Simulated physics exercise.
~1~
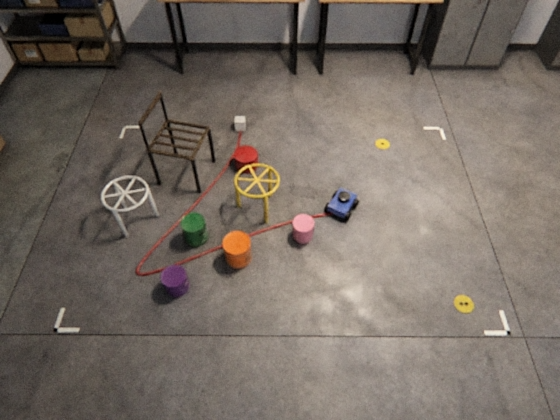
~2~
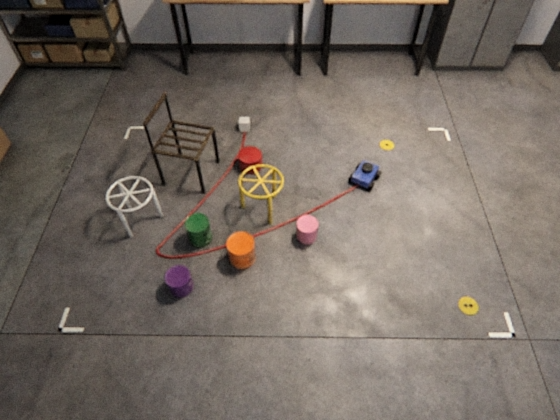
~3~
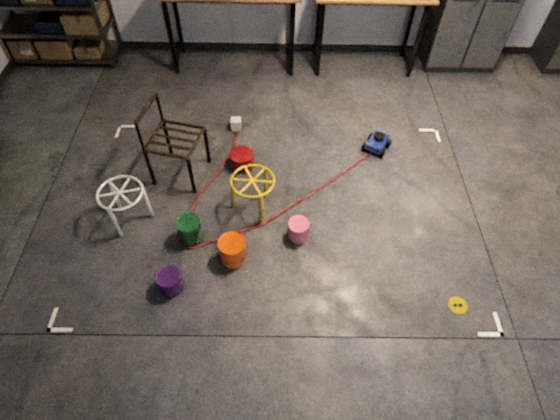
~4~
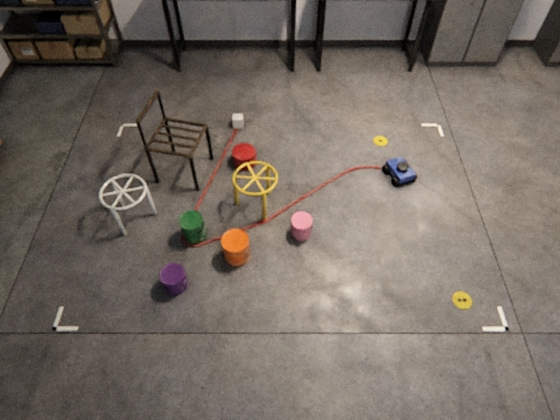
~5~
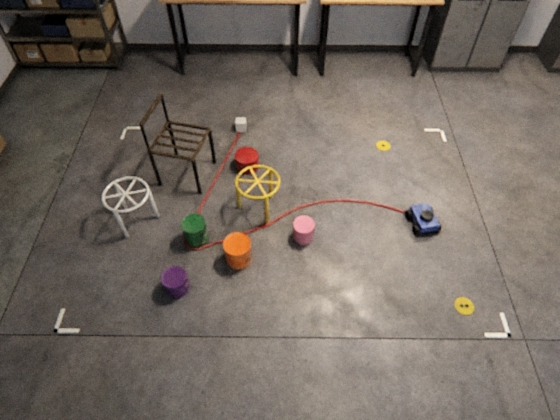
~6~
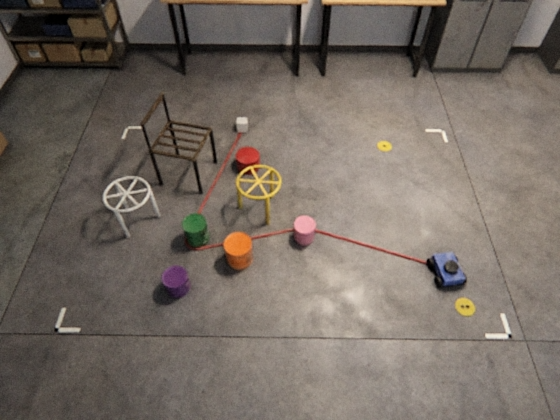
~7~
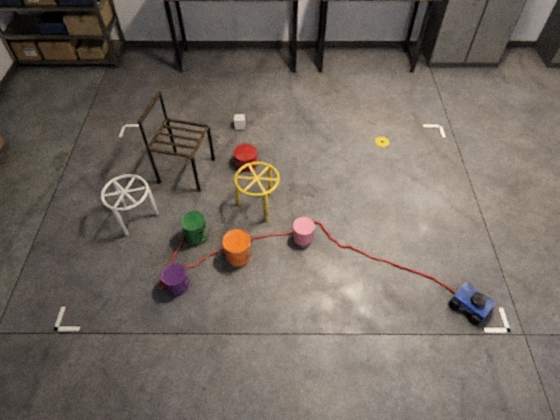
A blue cart drives to two yellow marks, pulling its red lead from the socket.
